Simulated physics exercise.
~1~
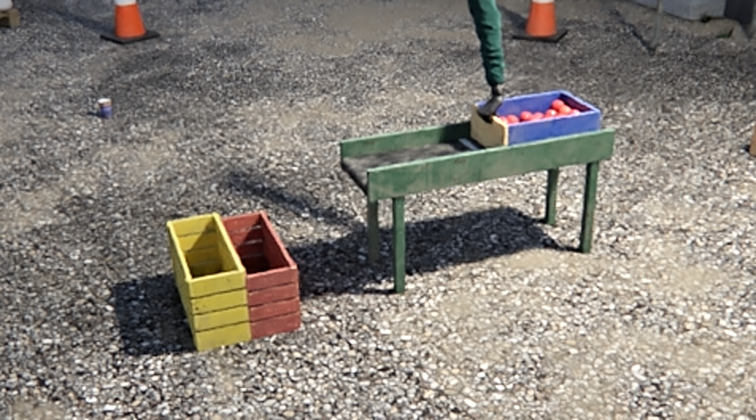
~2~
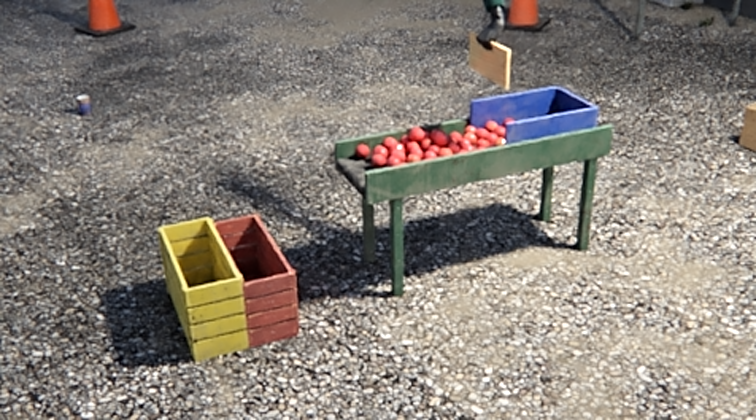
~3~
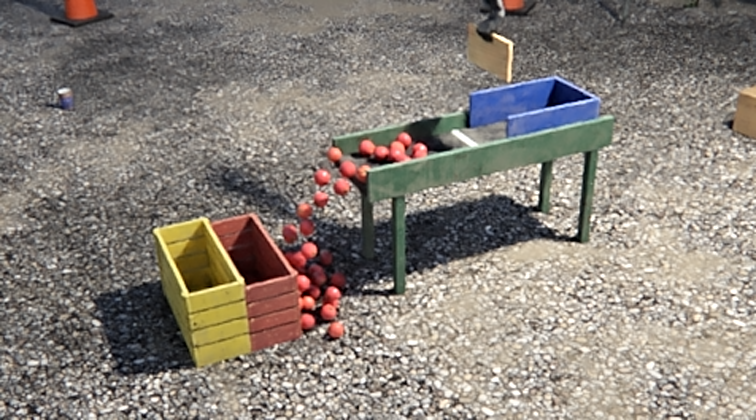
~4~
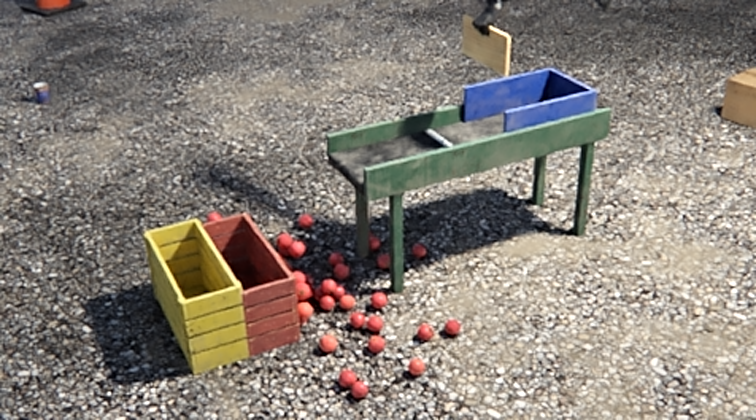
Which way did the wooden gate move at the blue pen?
The wooden gate moved up, away from the belt, leaving the end of the blue pen open.
